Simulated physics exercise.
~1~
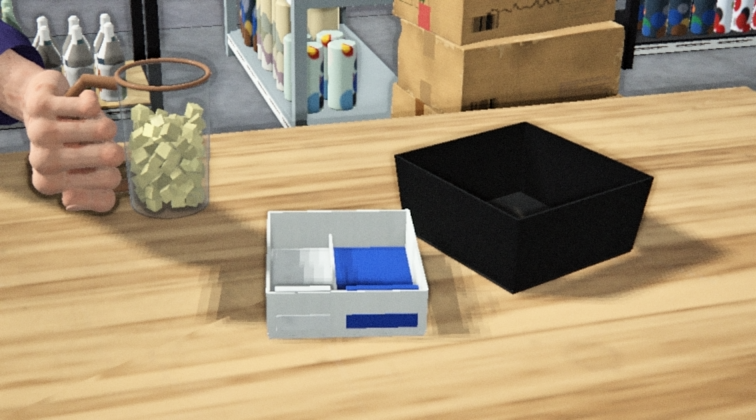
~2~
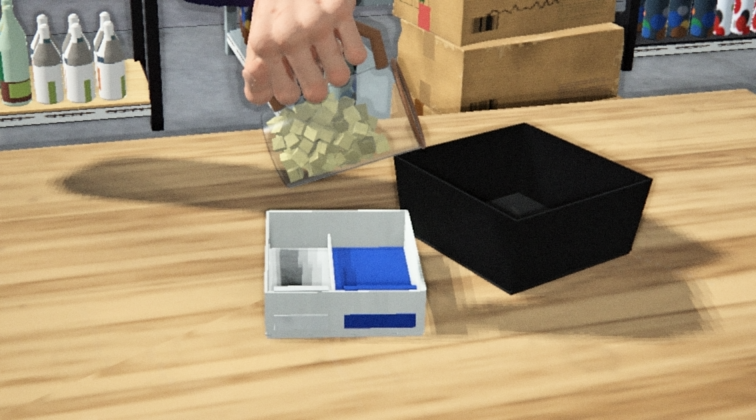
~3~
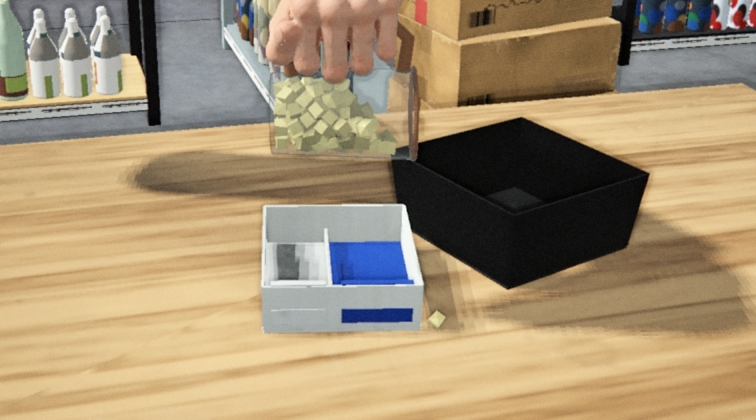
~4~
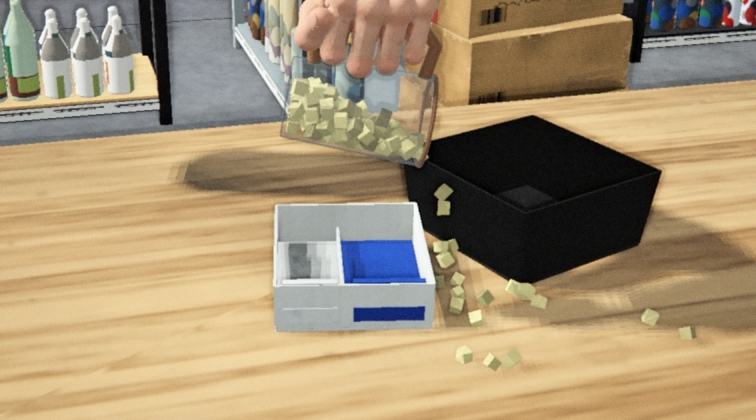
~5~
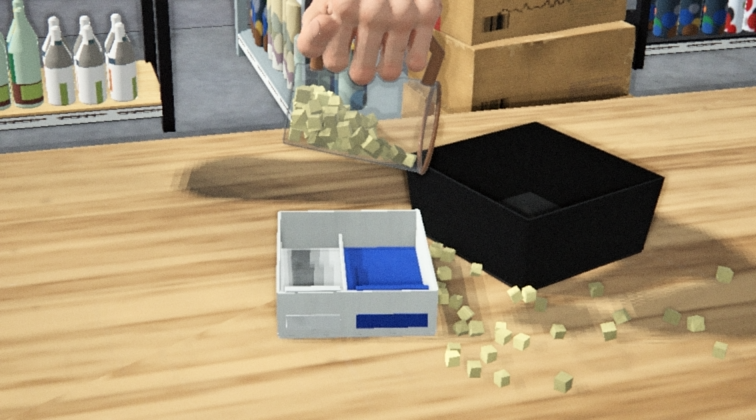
A hand tipping a clear cup of pale potato cubes, some spilling onto the wooden table between a divided tin and black tin.
